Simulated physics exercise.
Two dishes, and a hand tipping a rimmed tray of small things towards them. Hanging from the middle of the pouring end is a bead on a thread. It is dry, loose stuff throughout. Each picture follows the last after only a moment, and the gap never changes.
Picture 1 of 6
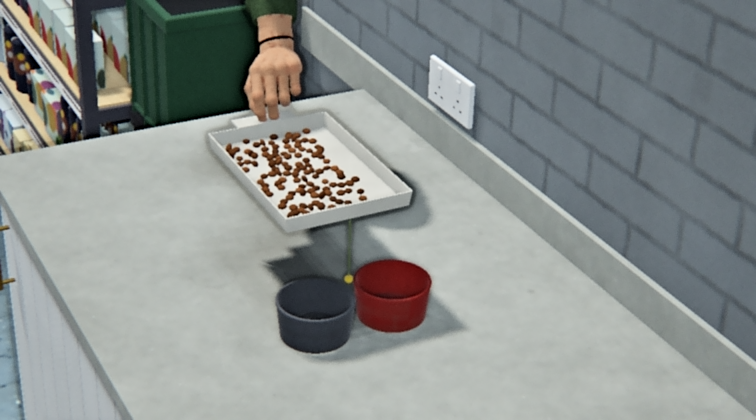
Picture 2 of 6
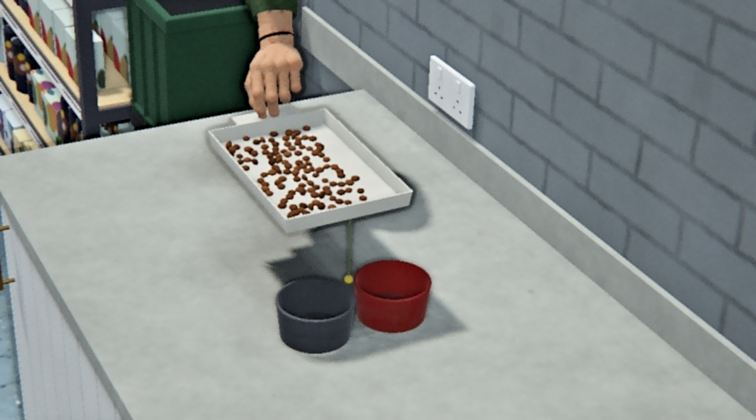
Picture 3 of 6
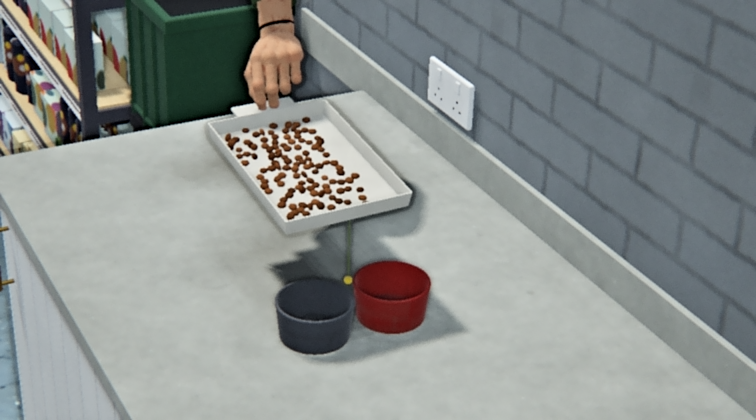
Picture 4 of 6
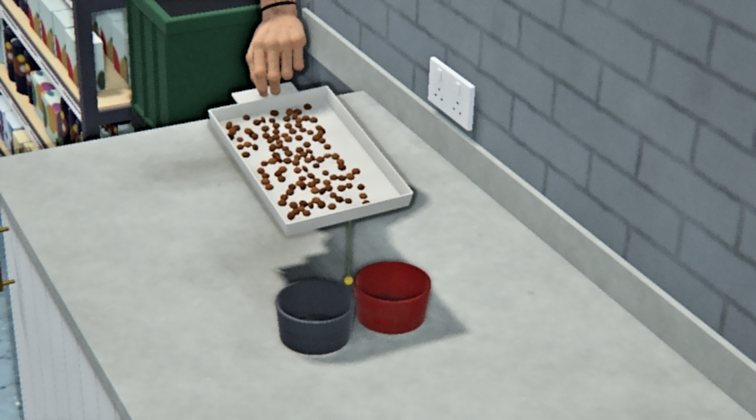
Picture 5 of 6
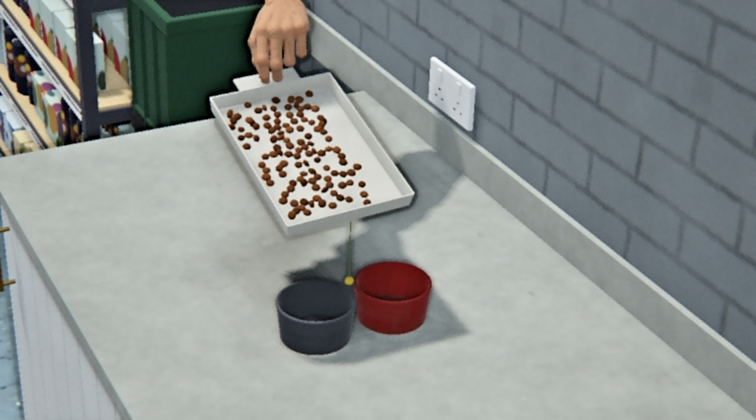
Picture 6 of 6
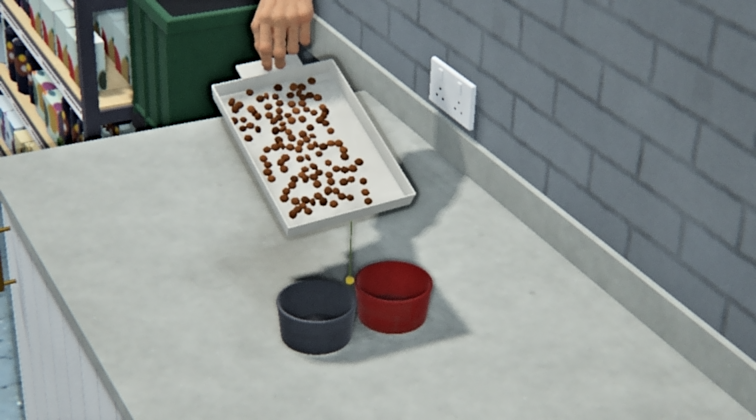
The clip opens on a hand holding a white rimmed tray of small brown pieces above a dark dish and a red dish on a grey counter. The hand steadily raises the tray's far end, then the pouring end tilts slightly lower at its left corner, while the pieces stay scattered across the tray.
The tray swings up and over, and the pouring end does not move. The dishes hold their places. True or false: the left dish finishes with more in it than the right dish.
True.
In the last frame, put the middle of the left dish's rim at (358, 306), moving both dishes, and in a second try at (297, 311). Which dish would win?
The dish to the left, then the dish to the left.
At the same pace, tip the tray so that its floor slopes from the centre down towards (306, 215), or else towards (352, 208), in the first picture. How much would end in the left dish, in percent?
Shares, approx.: 60 %, then 0 %.
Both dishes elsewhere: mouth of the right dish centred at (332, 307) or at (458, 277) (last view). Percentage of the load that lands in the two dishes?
First placement near 60 percent, second near 30 percent.
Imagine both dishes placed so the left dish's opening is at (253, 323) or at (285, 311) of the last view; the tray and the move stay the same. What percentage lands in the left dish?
I'd expect some 0 percent, and then some 30 percent.
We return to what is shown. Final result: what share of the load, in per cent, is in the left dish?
About 30 per cent.
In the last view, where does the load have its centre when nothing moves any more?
The centre comes to rest near (350, 358).
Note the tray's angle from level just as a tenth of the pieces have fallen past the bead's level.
It is at around 80 degrees by then.
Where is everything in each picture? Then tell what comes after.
In the first picture, corners of the pouring end at (287, 217) and (409, 190), level; middle of the load at (297, 170), bits of dog kibble; left dish at (332, 333); right dish at (410, 312); bead on its thread at (349, 279).
In the second picture, corners of the pouring end at (287, 218) and (409, 191), level; middle of the load at (297, 169).
In the third picture, corners of the pouring end at (287, 220) and (409, 192), tipped barely, lowest at the left corner; middle of the load at (297, 165).
In the fourth picture, corners of the pouring end at (288, 222) and (410, 192), tipped a little, lowest at the left corner; middle of the load at (298, 157).
In the fifth picture, corners of the pouring end at (289, 224) and (411, 193), tipped clearly, lowest at the left corner; middle of the load at (299, 150).
In the sixth picture, corners of the pouring end at (290, 225) and (413, 193), tipped clearly, lowest at the left corner; middle of the load at (300, 143); left dish at (333, 334); right dish at (411, 314).
Soon after the last picture, tray tipped steeply; nearly all on the tray; a small part in the air.
A little later, tray tipped past a quarter turn; about half on the tray; a small part in the left dish; about a third outside both; a small part in the air.
Later still, tray tipped past a quarter turn; about a third in the left dish; a stray few in the right dish; about two thirds outside both.
At rest, tray tipped past a quarter turn; about a third in the left dish; a stray few in the right dish; about two thirds outside both.
